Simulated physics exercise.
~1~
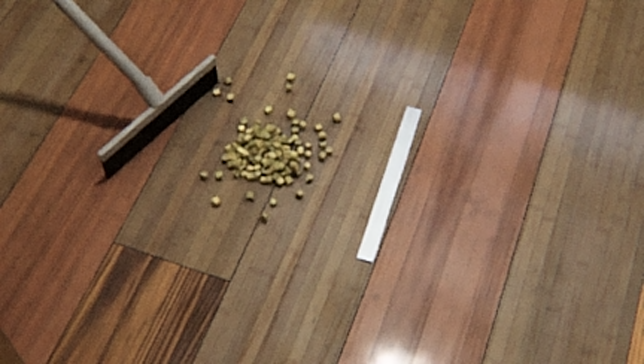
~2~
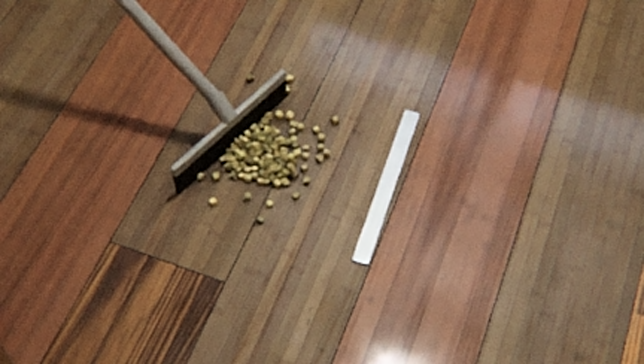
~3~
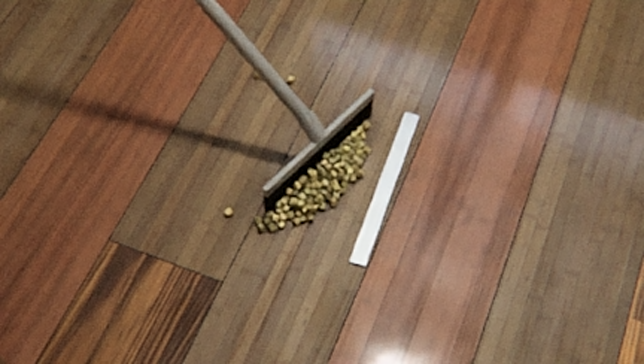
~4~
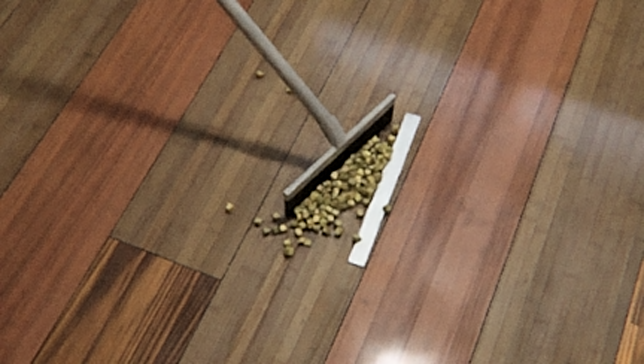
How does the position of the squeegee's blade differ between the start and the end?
At the start the blade is at the upper left, on the left side of the heap and well away from the white strip. By the end it has moved to the right and sits close to the strip, with the pieces gathered in front of it.
